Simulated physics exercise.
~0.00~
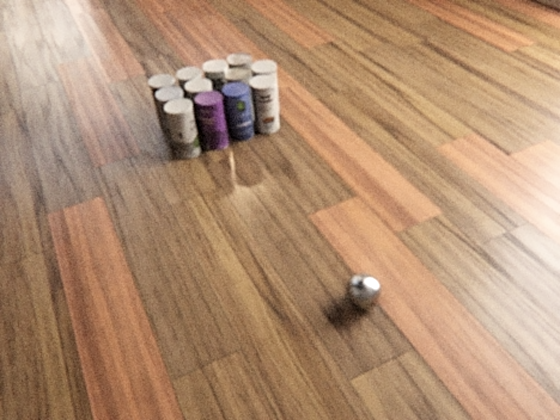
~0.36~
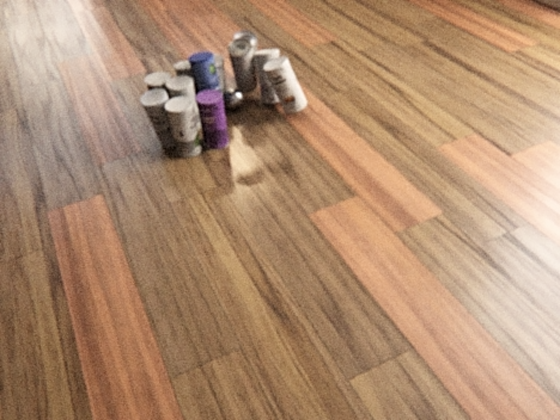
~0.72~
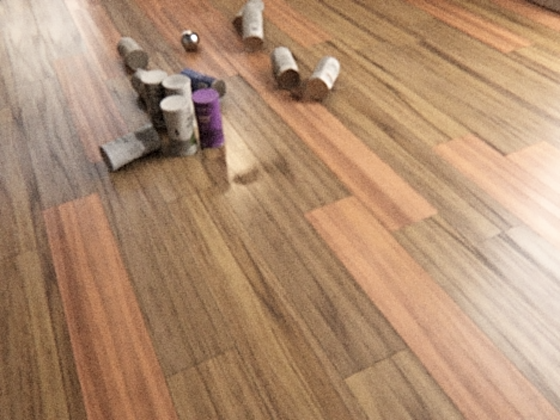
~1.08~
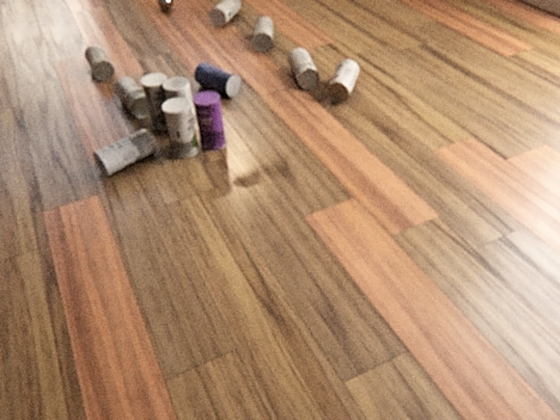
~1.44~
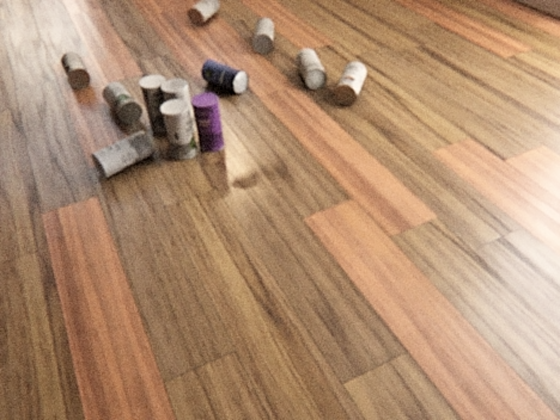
A steel ball rolls into grouped canisters, toppling most while the purple one stays upright.
